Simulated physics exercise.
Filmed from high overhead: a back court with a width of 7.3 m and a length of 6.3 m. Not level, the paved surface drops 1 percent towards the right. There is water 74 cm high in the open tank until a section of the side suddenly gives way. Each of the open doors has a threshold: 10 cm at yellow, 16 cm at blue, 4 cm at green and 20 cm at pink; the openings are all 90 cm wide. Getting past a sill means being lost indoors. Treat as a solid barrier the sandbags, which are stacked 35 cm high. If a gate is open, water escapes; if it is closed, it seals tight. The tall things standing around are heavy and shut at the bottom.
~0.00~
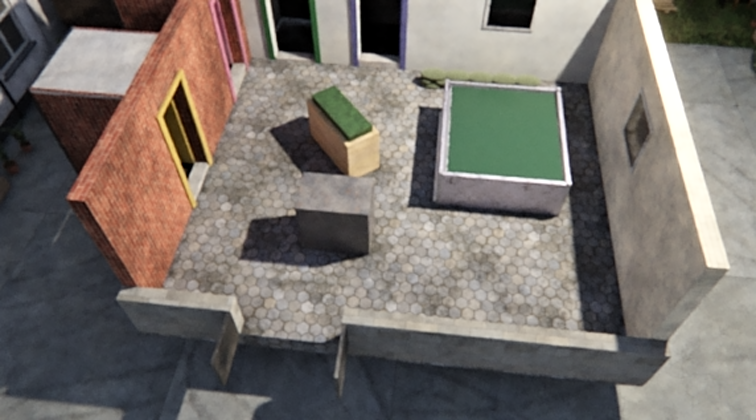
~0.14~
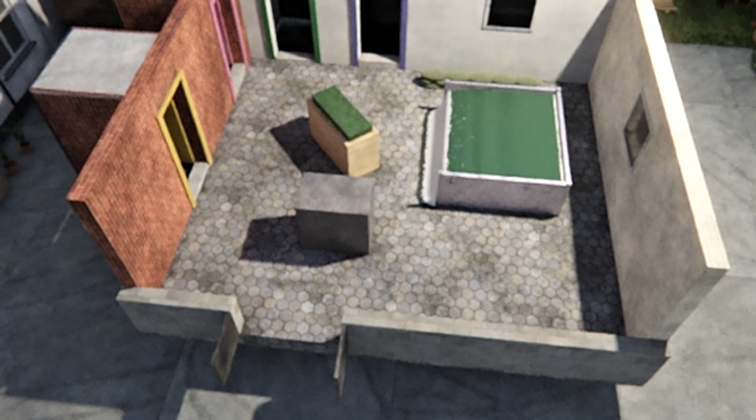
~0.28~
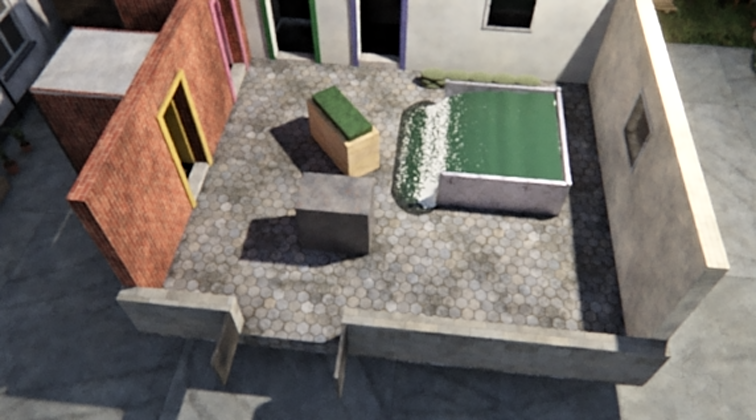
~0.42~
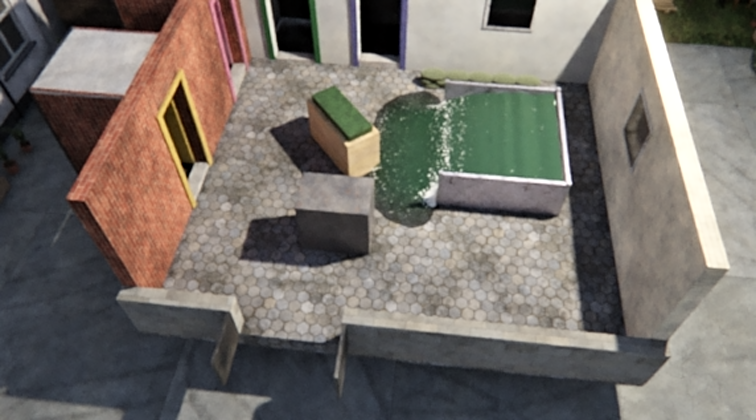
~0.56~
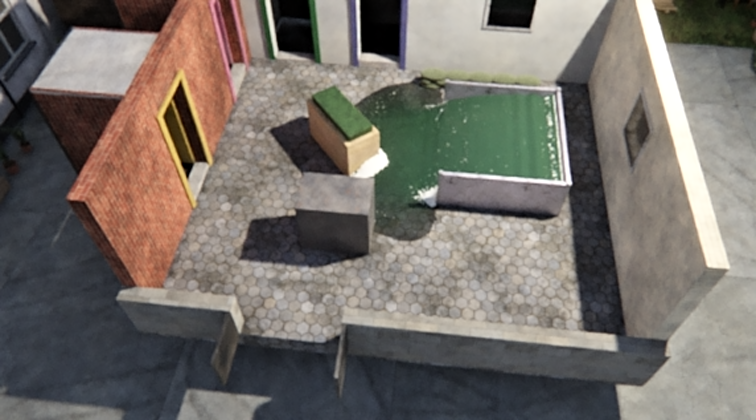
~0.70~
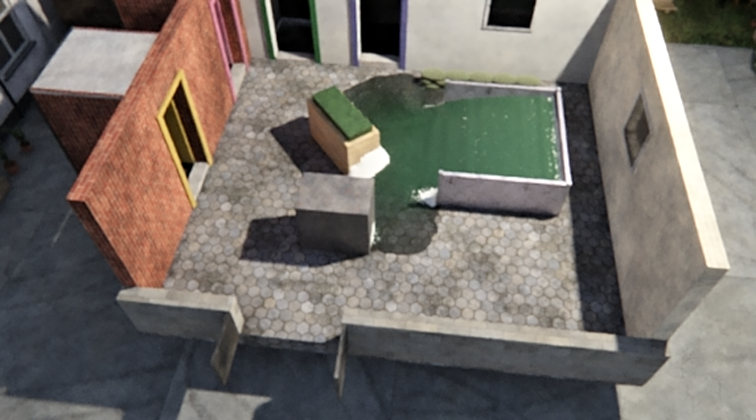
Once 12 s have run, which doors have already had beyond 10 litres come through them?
In the end yellow door: Tops the amount, blue door: Tops the amount, green door: Tops the amount, pink door: Tops the amount.
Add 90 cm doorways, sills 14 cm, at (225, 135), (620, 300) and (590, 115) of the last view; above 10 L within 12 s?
More, less, less.
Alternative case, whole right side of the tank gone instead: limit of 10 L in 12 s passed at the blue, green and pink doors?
Then: Blue short of it, green beyond it, pink short of it.
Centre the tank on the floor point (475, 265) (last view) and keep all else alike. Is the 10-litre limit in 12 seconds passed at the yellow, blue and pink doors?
Then: Yellow past it, blue not over, pink below.
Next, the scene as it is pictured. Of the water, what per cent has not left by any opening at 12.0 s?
I'd put it at some 76 percent still there.
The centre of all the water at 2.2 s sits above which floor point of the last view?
Balance point at about (392, 148).
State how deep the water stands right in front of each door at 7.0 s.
Measured in centimetres, the yellow door gives 8, the blue door 8, the green door 10 and the pink door 8.
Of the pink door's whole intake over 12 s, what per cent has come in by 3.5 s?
Estimate: Around 80 per cent.
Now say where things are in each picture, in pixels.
In the first frame, the open tank at (503, 132) is whole and still, 74 cm deep.
In the second frame, the front is at (440, 110), 1.3 m from the gap at (444, 145); 0.6 m2 of floor is under water; 74 cm left at the back of the open tank.
In the third frame, water pours out at (443, 147) and has run 1.5 m, to (423, 104); typically 13 cm deep outside, 74 cm at the open tank's back.
In the fourth frame, the front is at (391, 215), 1.8 m from the gap at (443, 148); 3.6 m2 of floor is under water; 74 cm left at the back of the open tank.
In the fifth frame, water pours out at (443, 149) and has run 2.1 m, to (387, 90); typically 10 cm deep outside, 66 cm at the open tank's back.
In the sixth frame, water pours out at (443, 149) and has run 2.6 m, to a hidden place; typically 8 cm deep outside, 62 cm at the open tank's back.
After 1.4 s water covers 35 % of the floor and is deepest (48 cm) near (384, 166); yellow door 3 cm at the sill, 0 L in, blue door 11 cm at the sill, 0 L in, green door 3 cm at the sill, 0 L in, pink door 12 cm at the sill, 0 L in.
After 2.2 s water covers 45 % of the floor and is deepest (46 cm) near (250, 62); yellow door 21 cm at the sill, 14 L in, blue door 24 cm at the sill, 4 L in, green door 17 cm at the sill, 54 L in, pink door 22 cm at the sill, 1 L in.
After 3.5 s water covers 60 % of the floor and is deepest (29 cm) near (226, 125); yellow door 16 cm at the sill, 73 L in, blue door 24 cm at the sill, 83 L in, green door 16 cm at the sill, 142 L in, pink door 25 cm at the sill, 31 L in.
After 7.0 s water covers 95 % of the floor and is deepest (16 cm) near (177, 312); yellow door 8 cm at the sill, 102 L in, blue door 8 cm at the sill, 100 L in, green door 10 cm at the sill, 284 L in, pink door 8 cm at the sill, 38 L in.
After 12.0 s water covers 95 % of the floor and is deepest (14 cm) near (625, 361); yellow door 5 cm at the sill, 102 L in, blue door 5 cm at the sill, 100 L in, green door 5 cm at the sill, 311 L in, pink door 3 cm at the sill, 38 L in.
